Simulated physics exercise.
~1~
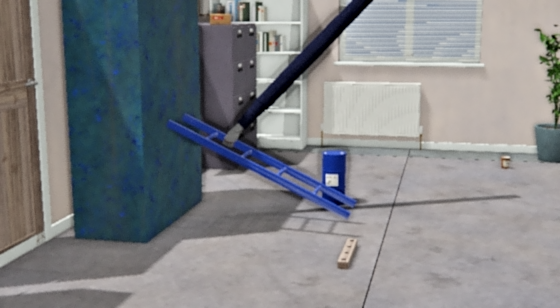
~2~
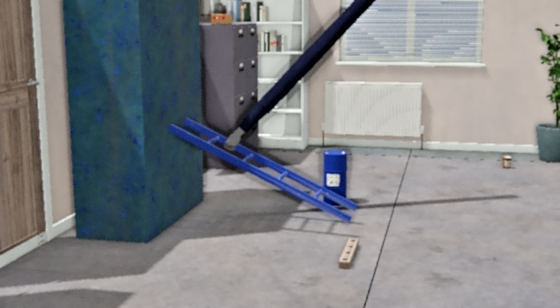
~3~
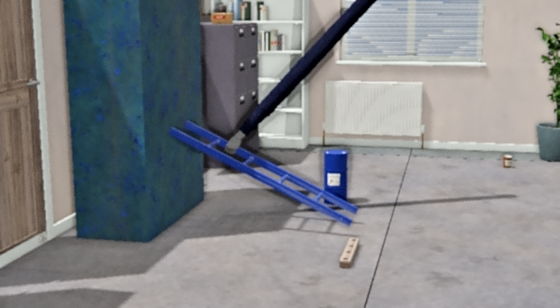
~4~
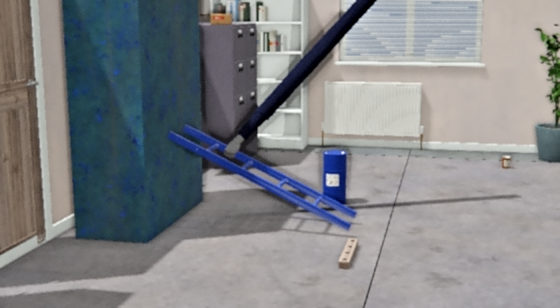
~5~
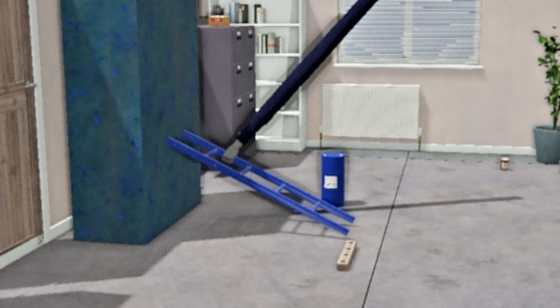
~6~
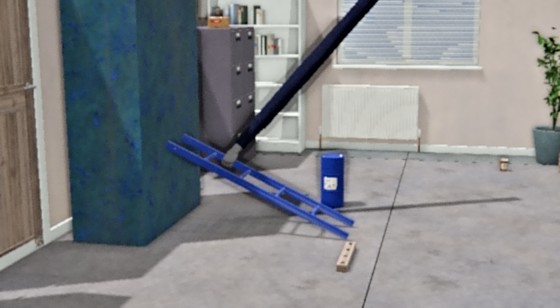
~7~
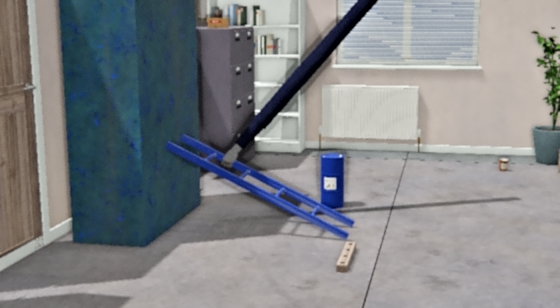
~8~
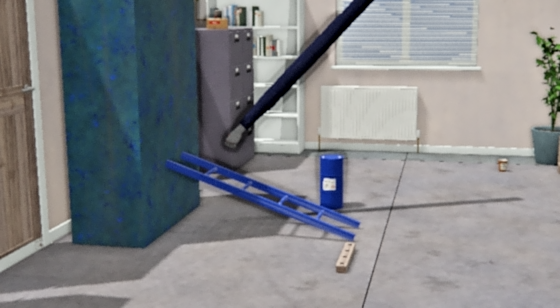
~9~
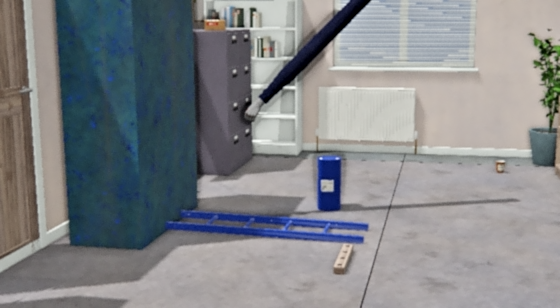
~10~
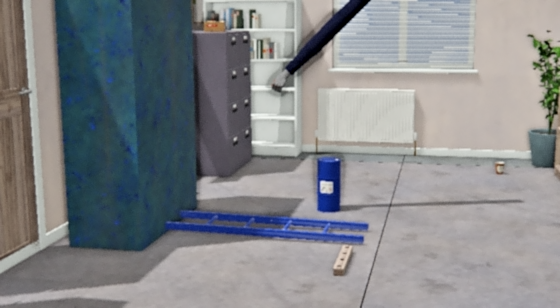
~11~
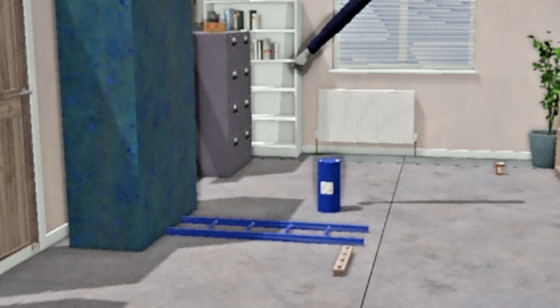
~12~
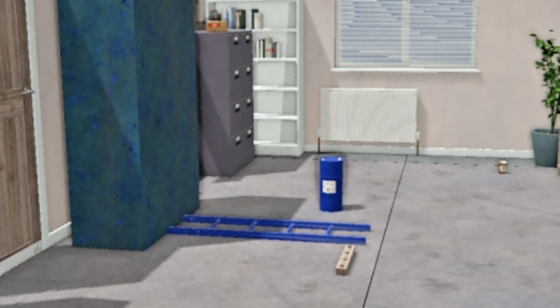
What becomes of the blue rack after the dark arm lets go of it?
It does not stay leaning, as its foot slips outward along the floor and its upper end drops down the cupboard. It ends up lying flat on the floor.
